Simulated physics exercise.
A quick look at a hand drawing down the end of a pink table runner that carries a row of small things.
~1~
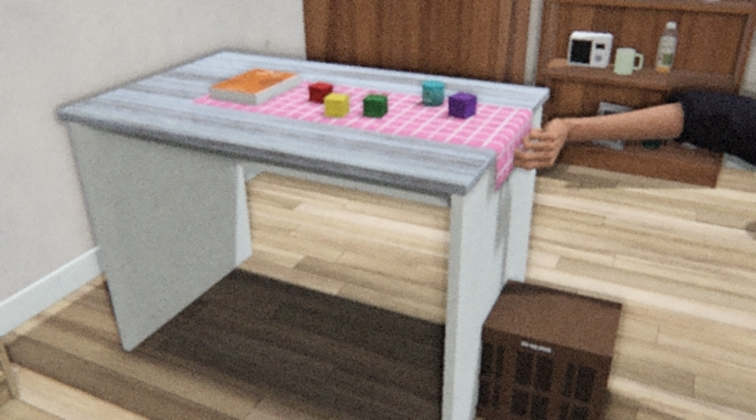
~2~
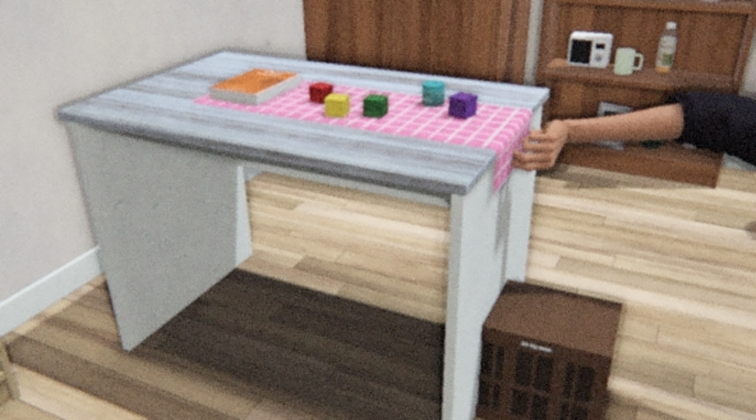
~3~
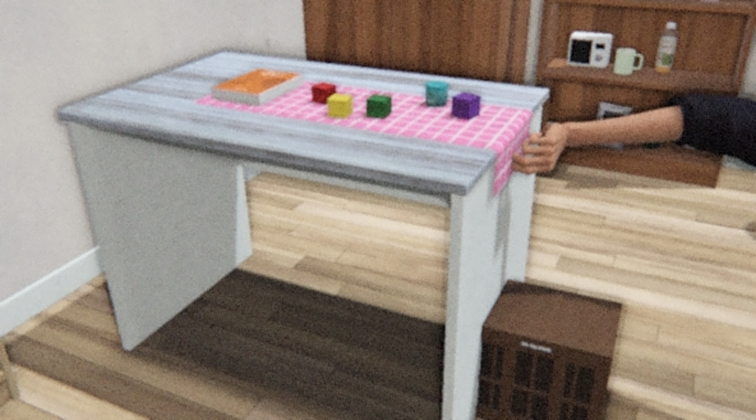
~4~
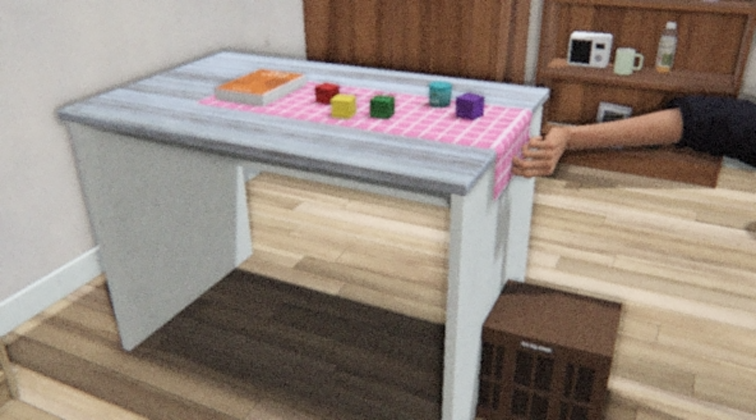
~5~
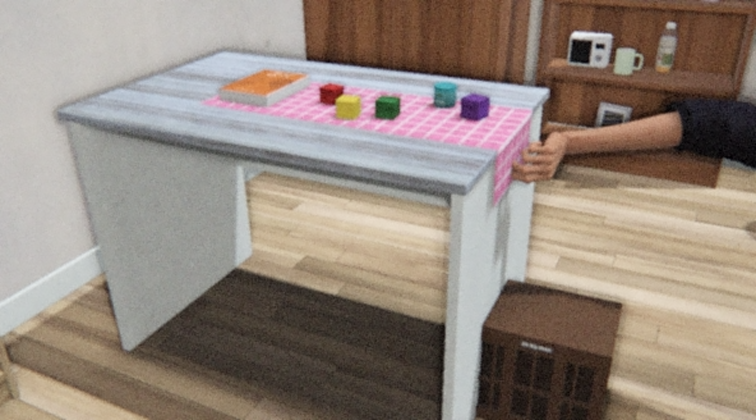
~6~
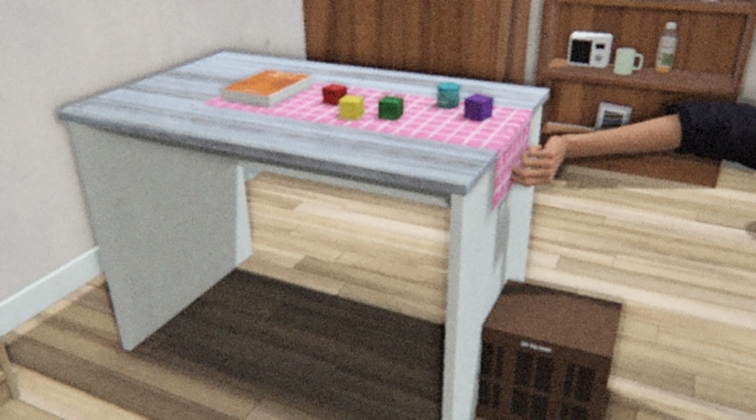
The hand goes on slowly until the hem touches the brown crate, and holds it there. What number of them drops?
The count of fallen things is three.
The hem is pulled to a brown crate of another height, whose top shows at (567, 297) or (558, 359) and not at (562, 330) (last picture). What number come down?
Over the edge go 2 and 4.
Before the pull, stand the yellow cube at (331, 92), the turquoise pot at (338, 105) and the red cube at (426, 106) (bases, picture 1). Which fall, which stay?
The yellow cube holds on, the turquoise pot does not fall, the red cube is carried off.
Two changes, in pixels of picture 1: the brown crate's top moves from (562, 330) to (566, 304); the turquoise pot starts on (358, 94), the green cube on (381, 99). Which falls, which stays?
The turquoise pot keeps its place on top, the green cube remains up.
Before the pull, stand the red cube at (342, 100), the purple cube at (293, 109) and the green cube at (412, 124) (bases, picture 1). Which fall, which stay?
The red cube does not fall, the purple cube keeps its place on top, the green cube is carried off.
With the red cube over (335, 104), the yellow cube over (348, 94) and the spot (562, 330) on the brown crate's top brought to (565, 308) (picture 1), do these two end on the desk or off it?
The red cube stays on; the yellow cube keeps its place on top.
A little later, hem near (509, 235); purple cube gone.
Next, hem near (507, 281); purple cube and turquoise pot gone.
When it is over, hem on the crate; purple cube, turquoise pot and green cube gone. It carries off three.
